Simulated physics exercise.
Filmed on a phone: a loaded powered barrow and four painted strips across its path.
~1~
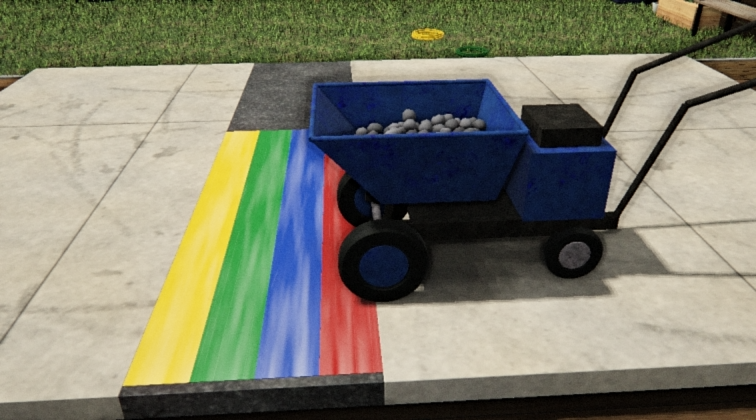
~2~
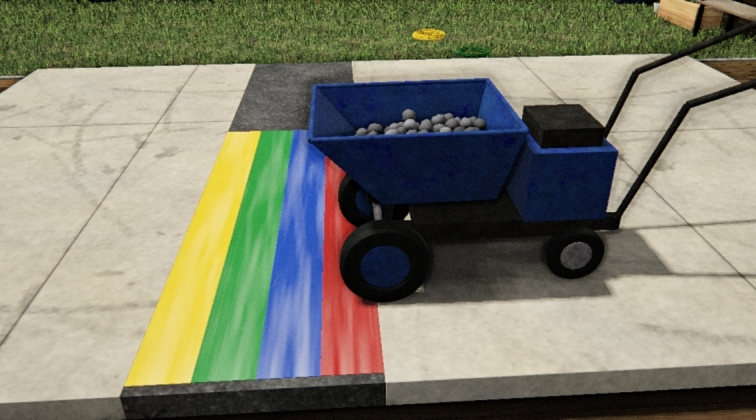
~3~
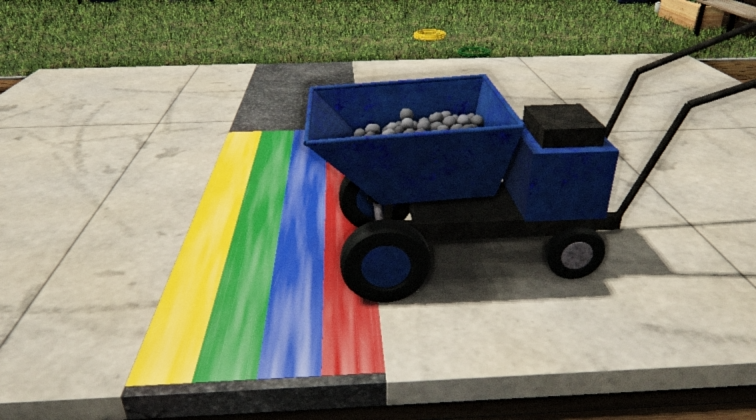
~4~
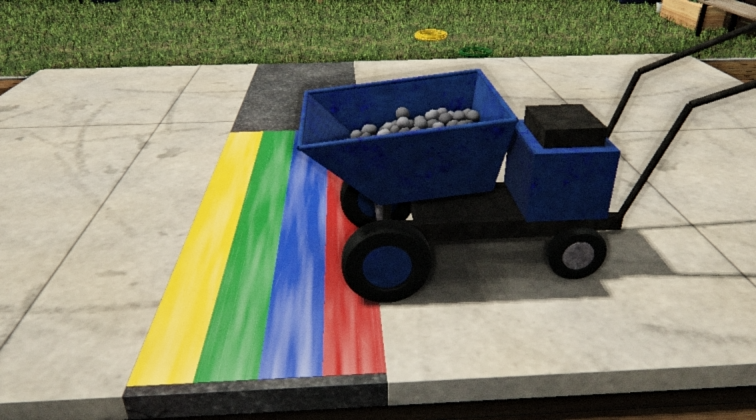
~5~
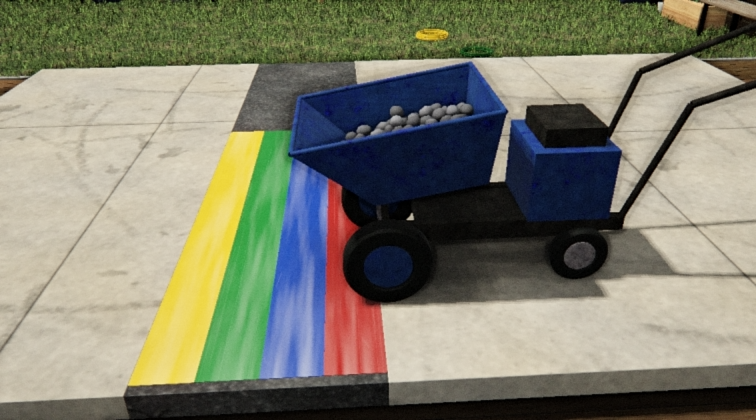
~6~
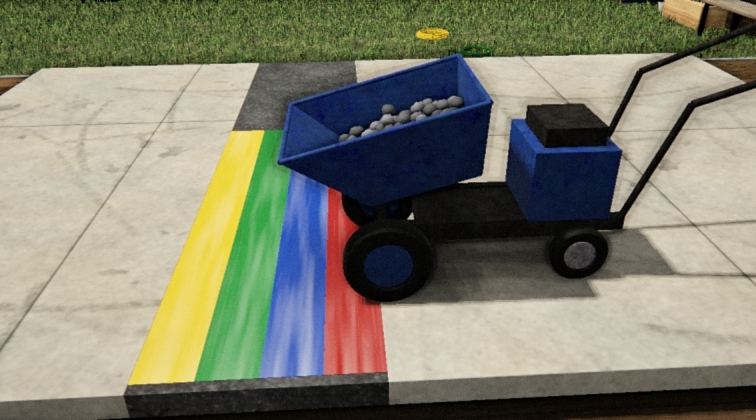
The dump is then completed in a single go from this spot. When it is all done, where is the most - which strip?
On the yellow strip.
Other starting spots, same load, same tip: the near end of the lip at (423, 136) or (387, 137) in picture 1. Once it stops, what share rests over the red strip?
Near 10 and 0 percent respectively.
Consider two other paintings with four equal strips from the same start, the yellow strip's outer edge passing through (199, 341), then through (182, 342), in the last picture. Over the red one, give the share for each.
About 0 per cent first, then about 0 per cent.
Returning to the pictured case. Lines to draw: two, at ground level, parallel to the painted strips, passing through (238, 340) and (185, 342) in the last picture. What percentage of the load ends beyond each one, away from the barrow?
Respectively 80 and 50 percent.
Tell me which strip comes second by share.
Rank two: The strip in green.
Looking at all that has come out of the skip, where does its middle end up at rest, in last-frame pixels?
I'd mark it at roughly (197, 261).
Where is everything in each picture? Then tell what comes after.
The first frame shows lip of the skip near (311, 140), level; top of the load near (438, 139), round cobbles; red strip near (350, 330); blue strip near (291, 332); green strip near (232, 335); yellow strip near (172, 338).
The second frame shows lip of the skip near (311, 141), level; top of the load near (438, 139).
The third frame shows lip of the skip near (306, 144), tipped barely; top of the load near (435, 137).
The fourth frame shows lip of the skip near (300, 148), tipped a little; top of the load near (443, 139).
The fifth frame shows lip of the skip near (291, 155), tipped a little; top of the load near (447, 133).
The sixth frame shows lip of the skip near (280, 163), tipped clearly; top of the load near (438, 128); red strip near (354, 329); blue strip near (295, 332); green strip near (236, 335); yellow strip near (177, 337).
Shortly afterwards, skip tipped steeply; the whole lot in the skip.
Next, skip tipped right over; the bulk in the skip; a little over the green strip; a little over the yellow strip.
Some moments later, skip tipped right over; near a quarter in the skip; a little over the green strip; near half over the yellow strip; near a quarter off the paint.
In the end, skip tipped right over; near a quarter in the skip; none at all over the red strip; none at all over the blue strip; a little over the green strip; near half over the yellow strip; near a quarter off the paint.
